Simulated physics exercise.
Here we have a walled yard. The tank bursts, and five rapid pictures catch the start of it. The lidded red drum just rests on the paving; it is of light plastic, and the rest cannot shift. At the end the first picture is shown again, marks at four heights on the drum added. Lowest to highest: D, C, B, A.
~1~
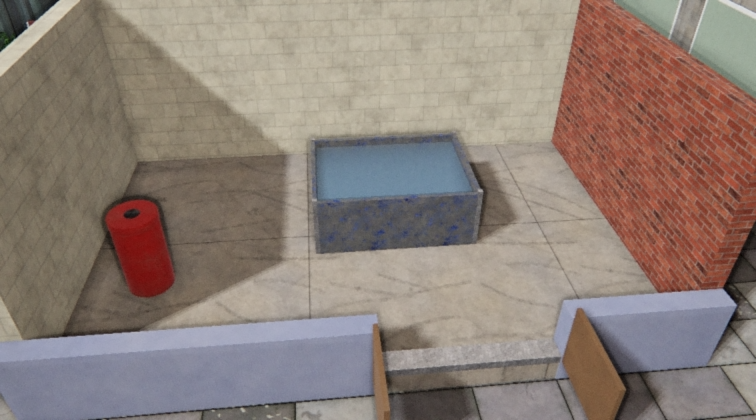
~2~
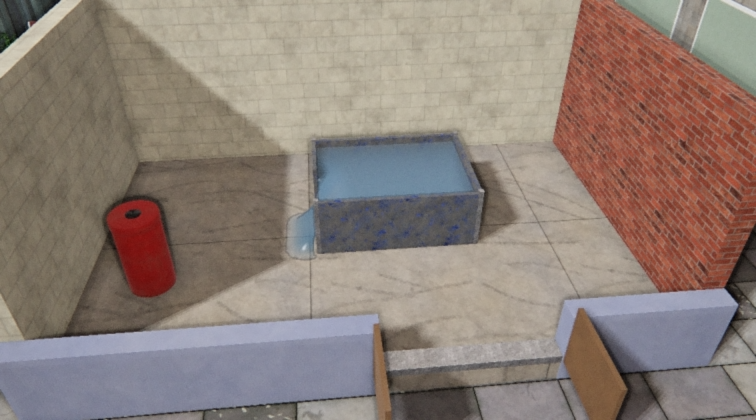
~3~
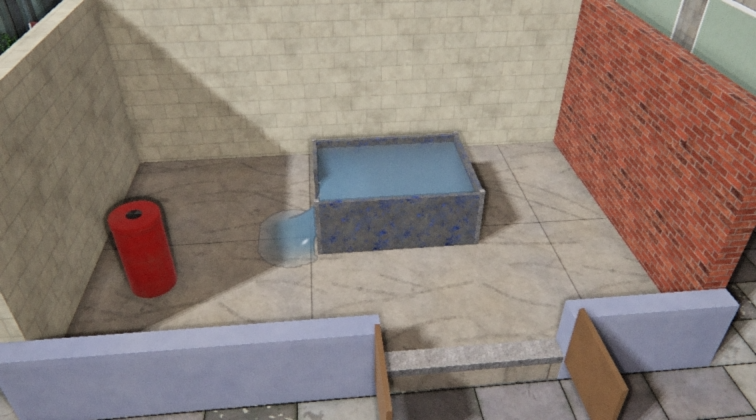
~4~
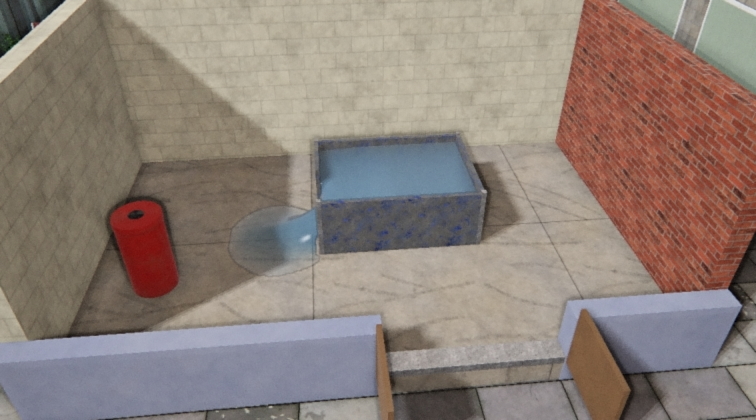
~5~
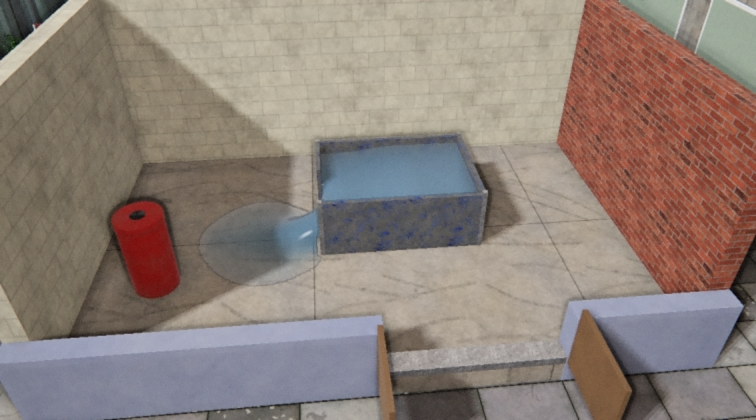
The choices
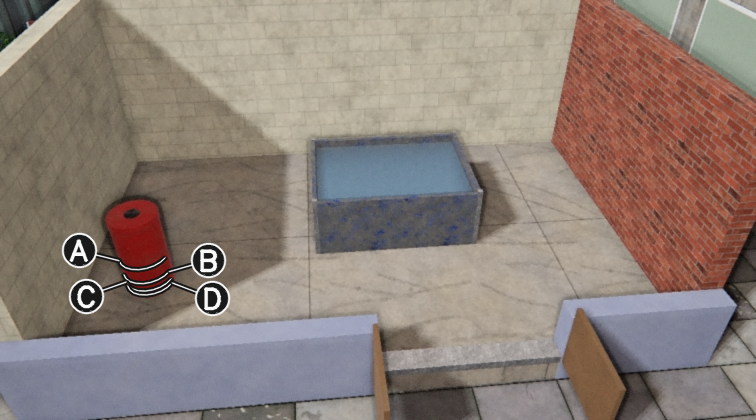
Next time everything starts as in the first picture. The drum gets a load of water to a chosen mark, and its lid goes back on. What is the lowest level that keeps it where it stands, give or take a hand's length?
Go for A.
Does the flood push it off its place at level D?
Yes.
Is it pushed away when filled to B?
Yes, it does.
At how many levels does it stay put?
One of the four.
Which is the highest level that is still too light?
B.
In white, A at (138, 269); B at (143, 283); C at (145, 291); D at (146, 294); from the bottom up D, C, B, A.
For level A, it does not move.
For level B, it is pushed about half its own width away.
For level C, it is pushed about 4 times its own width away.
For level D, it is pushed about 4 times its own width away.
